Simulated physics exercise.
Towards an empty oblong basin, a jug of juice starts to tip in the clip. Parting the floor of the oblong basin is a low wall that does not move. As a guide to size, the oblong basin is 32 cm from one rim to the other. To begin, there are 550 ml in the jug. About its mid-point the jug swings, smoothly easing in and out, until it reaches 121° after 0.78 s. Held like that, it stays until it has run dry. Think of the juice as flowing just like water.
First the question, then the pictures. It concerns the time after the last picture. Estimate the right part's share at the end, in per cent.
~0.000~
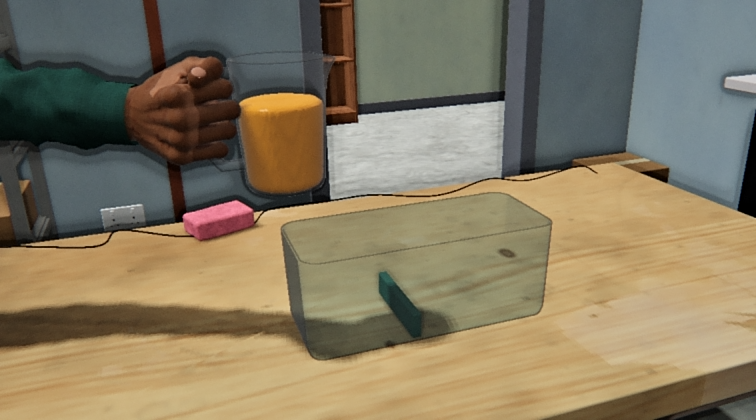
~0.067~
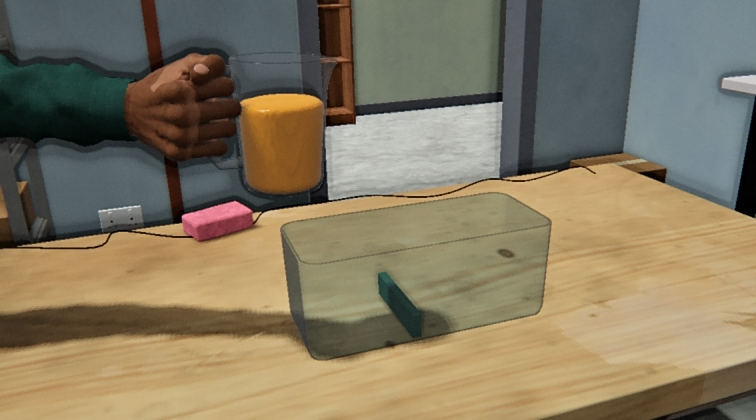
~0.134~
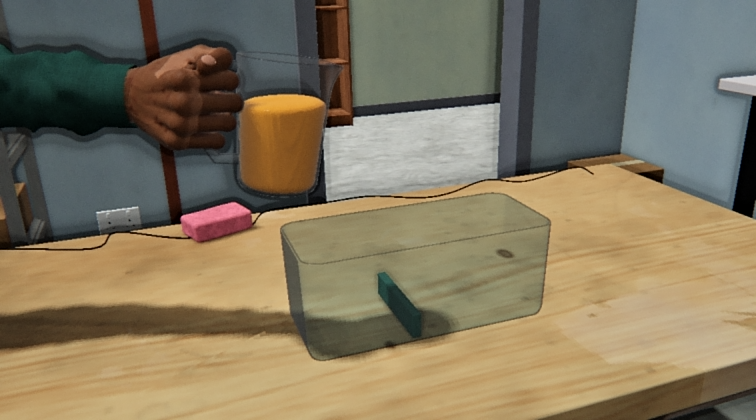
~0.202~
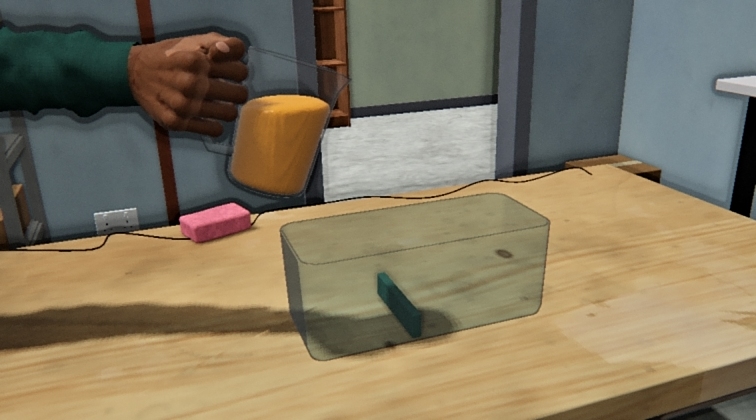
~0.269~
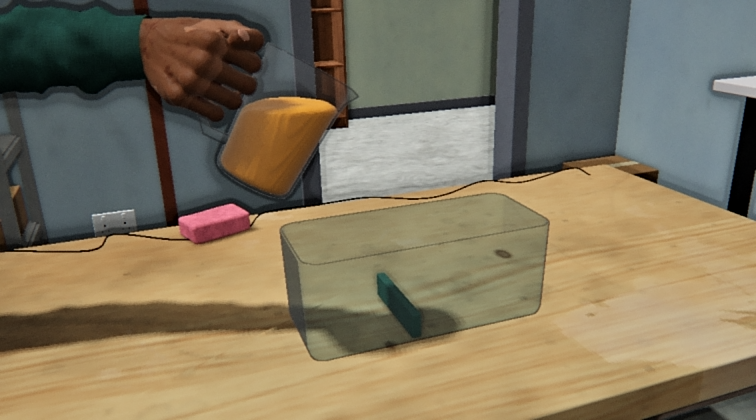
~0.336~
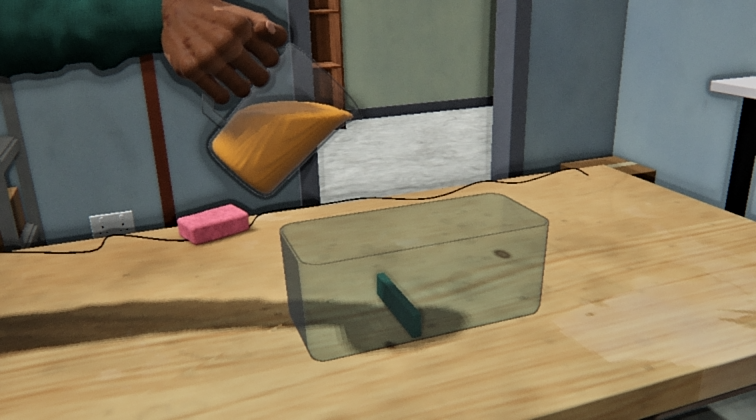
Roughly 42 per cent is in the right part.
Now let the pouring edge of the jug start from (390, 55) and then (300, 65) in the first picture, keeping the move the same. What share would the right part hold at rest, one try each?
I'd say 80 percent on the first go, 15 percent on the next.
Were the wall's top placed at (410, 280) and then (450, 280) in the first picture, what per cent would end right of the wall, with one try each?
5 in a hundred, followed by 10 in a hundred.
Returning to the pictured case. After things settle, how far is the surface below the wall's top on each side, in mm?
Left 12 mm, right 22 mm.
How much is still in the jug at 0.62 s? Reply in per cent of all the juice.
Remaining: Near 56 % of the total.
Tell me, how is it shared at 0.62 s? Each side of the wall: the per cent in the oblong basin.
7 left and 10 right, roughly.
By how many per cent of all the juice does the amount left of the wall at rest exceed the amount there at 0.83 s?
Close to 8% of the whole.
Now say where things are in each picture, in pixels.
In the first picture, it leans 0°; its right rim is at (335, 56); the juice meets the walls at (237, 105) and (320, 97); the oblong basin's rim runs from (290, 245) to (528, 208); the wall's top is at (399, 293).
In the second picture, it leans 2°; its right rim is at (337, 58); the juice meets the walls at (238, 105) and (320, 98).
In the third picture, it leans 9°; its right rim is at (343, 65); the juice meets the walls at (239, 105) and (322, 99).
In the fourth picture, it leans 19°; its right rim is at (351, 78); the juice meets the walls at (241, 109) and (327, 101).
In the fifth picture, it leans 32°; its right rim is at (358, 95); the juice meets the walls at (233, 124) and (334, 103).
In the sixth picture, it leans 47°; its right rim is at (361, 117); the juice meets the walls at (221, 129) and (350, 110).
Then, 0.62 s in, the tilt is 109° and 56 per cent is still to pour, 7 is left of the wall and 11 right of it.
Then, 0.83 s in, the tilt is 121° and 5 per cent is still to pour, 48 is left of the wall and 39 right of it.
Then, 1.04 s in, the tilt is 121° and 0 per cent is still to pour, 57 is left of the wall and 41 right of it.
Then, 1.28 s in, the tilt is 121° and 0 per cent is still to pour, 56 is left of the wall and 42 right of it.
Finally, 56 per cent lies left of the wall, 42 right of it and 2 outside.
